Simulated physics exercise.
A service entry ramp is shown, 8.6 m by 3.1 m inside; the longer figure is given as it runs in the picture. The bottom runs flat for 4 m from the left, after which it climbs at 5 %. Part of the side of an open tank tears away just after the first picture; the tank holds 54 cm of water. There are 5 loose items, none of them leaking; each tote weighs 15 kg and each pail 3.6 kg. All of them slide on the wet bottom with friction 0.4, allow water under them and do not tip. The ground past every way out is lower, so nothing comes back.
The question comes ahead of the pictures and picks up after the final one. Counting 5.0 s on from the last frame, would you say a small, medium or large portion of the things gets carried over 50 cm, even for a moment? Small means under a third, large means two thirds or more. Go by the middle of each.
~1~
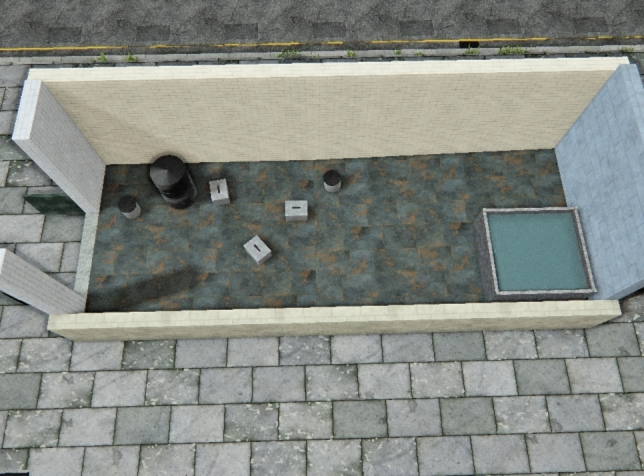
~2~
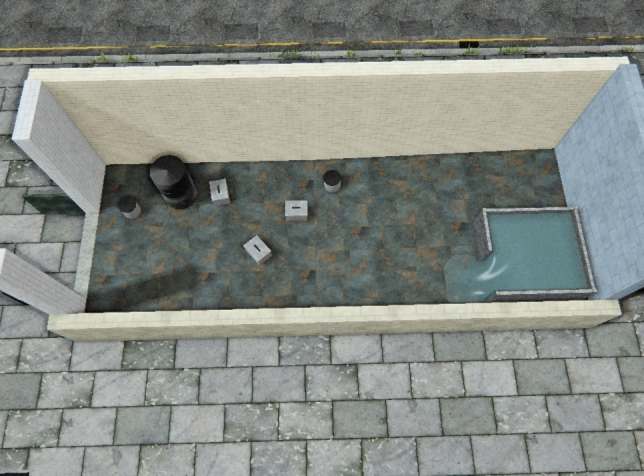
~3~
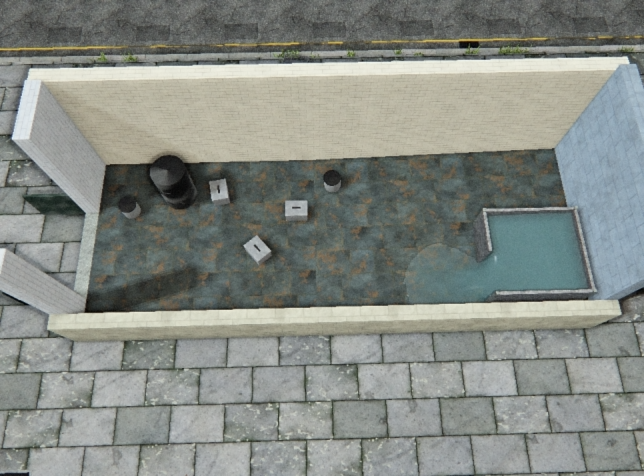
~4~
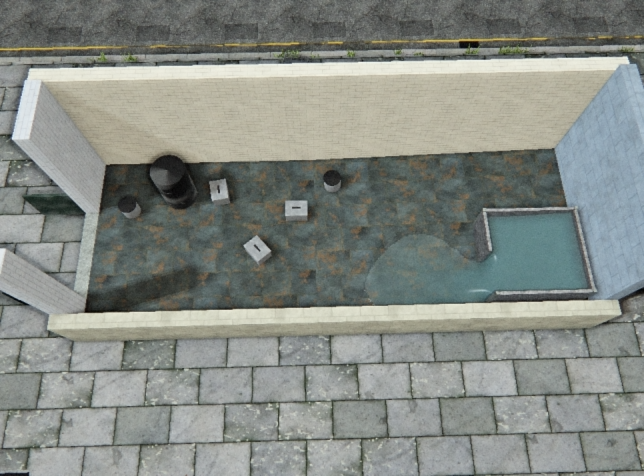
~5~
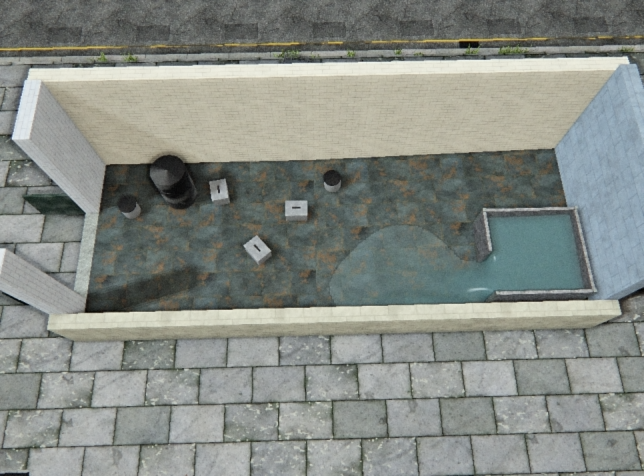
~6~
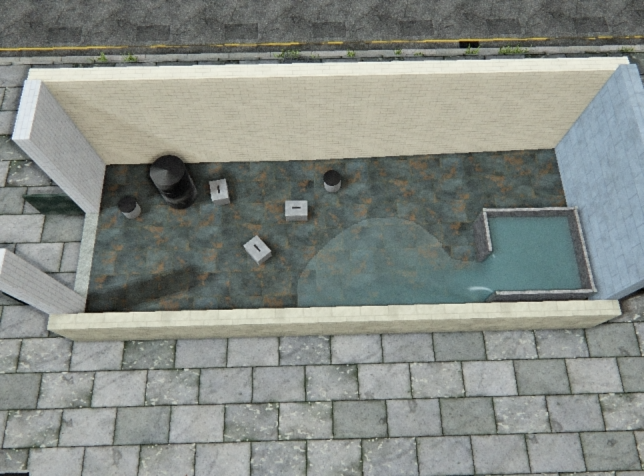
Medium.
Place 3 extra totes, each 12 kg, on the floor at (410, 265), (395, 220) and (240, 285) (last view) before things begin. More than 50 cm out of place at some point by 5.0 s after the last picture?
Result, in sequence: Exceeded, not exceeded, exceeded.
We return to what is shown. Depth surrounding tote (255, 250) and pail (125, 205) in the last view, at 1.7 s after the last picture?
Some 6 cm at the first, some 0 cm at the second.
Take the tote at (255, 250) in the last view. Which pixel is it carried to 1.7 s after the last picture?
About pixel (189, 230).
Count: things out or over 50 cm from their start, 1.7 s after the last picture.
It comes to 1.
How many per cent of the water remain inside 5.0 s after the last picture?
Around 72 % of the water.
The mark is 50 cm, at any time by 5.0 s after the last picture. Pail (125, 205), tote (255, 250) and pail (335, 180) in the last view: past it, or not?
First exceeds it, second exceeds it, third does not reach it.
Then, 0.4 s after the last picture 0 of 5 are over 50 cm from their spots; 0 afloat.
Then, 1.7 s after the last picture 1 of 5 are over 50 cm from their spots; 0 afloat.
Then, 3.2 s after the last picture 2 of 5 are over 50 cm from their spots; 0 afloat.
Then, 5.0 s after the last picture 2 of 5 are over 50 cm from their spots, and 2 have been at some point; 1 afloat.
